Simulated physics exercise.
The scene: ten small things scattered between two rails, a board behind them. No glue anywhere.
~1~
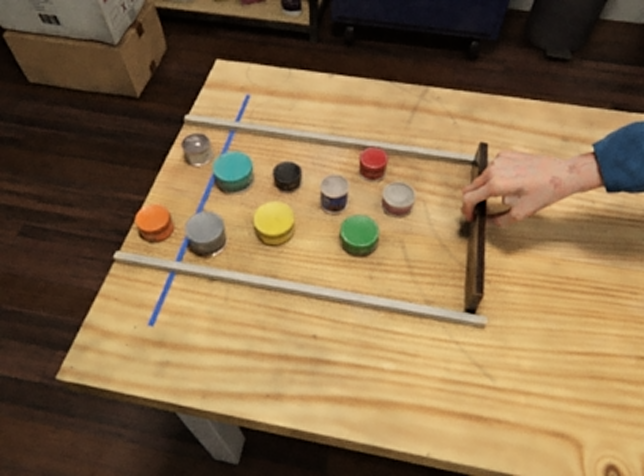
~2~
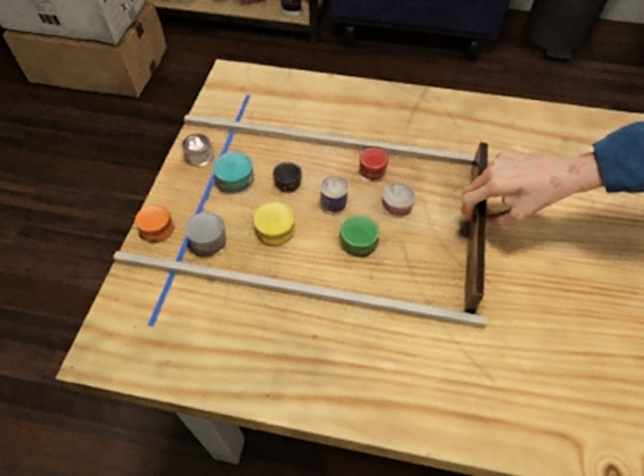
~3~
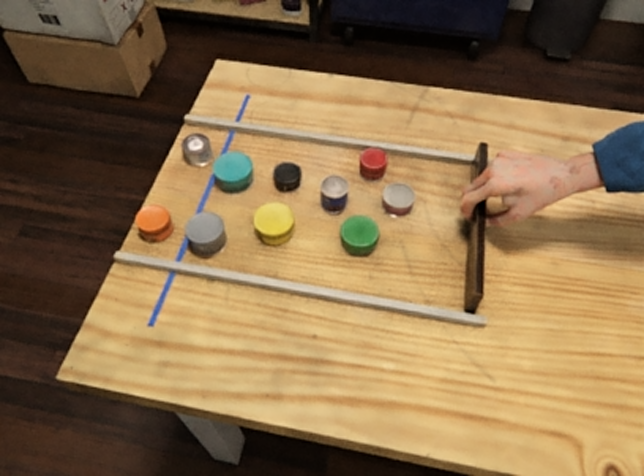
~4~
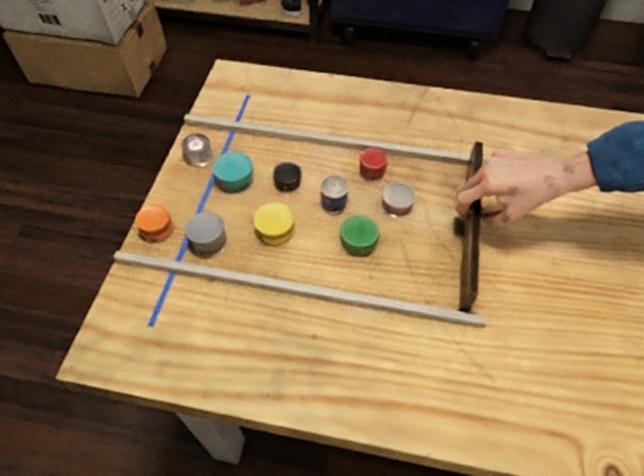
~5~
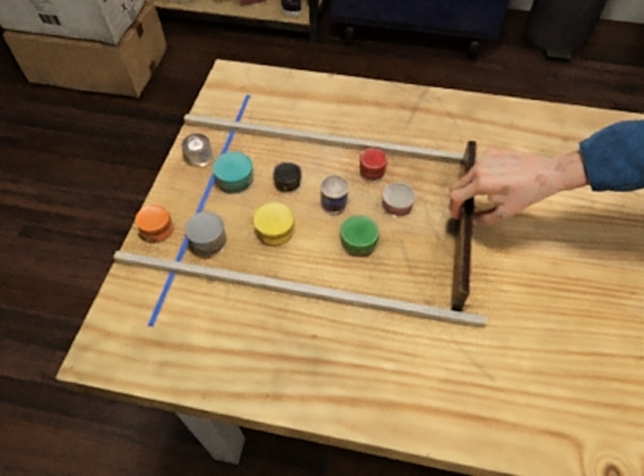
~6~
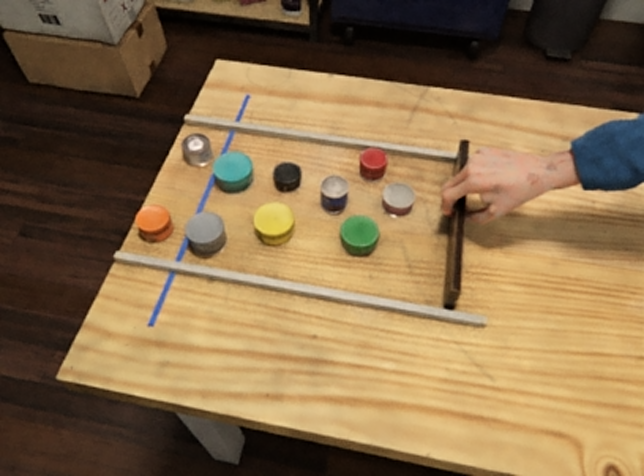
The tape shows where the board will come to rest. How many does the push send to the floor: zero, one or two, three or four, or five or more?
The number that fall off is one or two.
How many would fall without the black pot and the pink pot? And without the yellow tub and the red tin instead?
Fallen: 0, and 0 in the other try.
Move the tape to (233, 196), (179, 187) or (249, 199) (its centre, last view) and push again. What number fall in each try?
Down on the floor: 0, 5 and 0.
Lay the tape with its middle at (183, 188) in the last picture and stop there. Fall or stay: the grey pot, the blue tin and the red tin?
The grey pot survives; the blue tin is kept; the red tin survives.
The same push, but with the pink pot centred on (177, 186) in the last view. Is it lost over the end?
It is lost.
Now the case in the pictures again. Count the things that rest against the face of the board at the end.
In contact: 5.
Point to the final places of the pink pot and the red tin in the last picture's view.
First (202, 161), then (215, 134).
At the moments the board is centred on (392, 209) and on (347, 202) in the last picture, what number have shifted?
The counts are 1 and 4.
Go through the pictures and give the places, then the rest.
Orange tub (155, 223); white tin (197, 150); grey pot (207, 234); board (477, 222); tape (207, 192), in the first picture.
White tin (198, 150); yellow tub (275, 224), in the second picture.
Grey pot (207, 234); red tin (373, 165), in the third picture.
Orange tub (155, 223); pink pot (398, 200), in the fourth picture.
White tin (198, 150); green tin (359, 236), in the fifth picture.
Orange tub (155, 223); white tin (198, 150); grey pot (207, 234); board (457, 219); tape (207, 192), in the sixth picture.
Soon after, none off yet; orange tub at rest near (155, 223); white tin at rest near (198, 150); grey pot at rest near (207, 234).
At rest, the number that fall off is one or two; fallen, white tin.
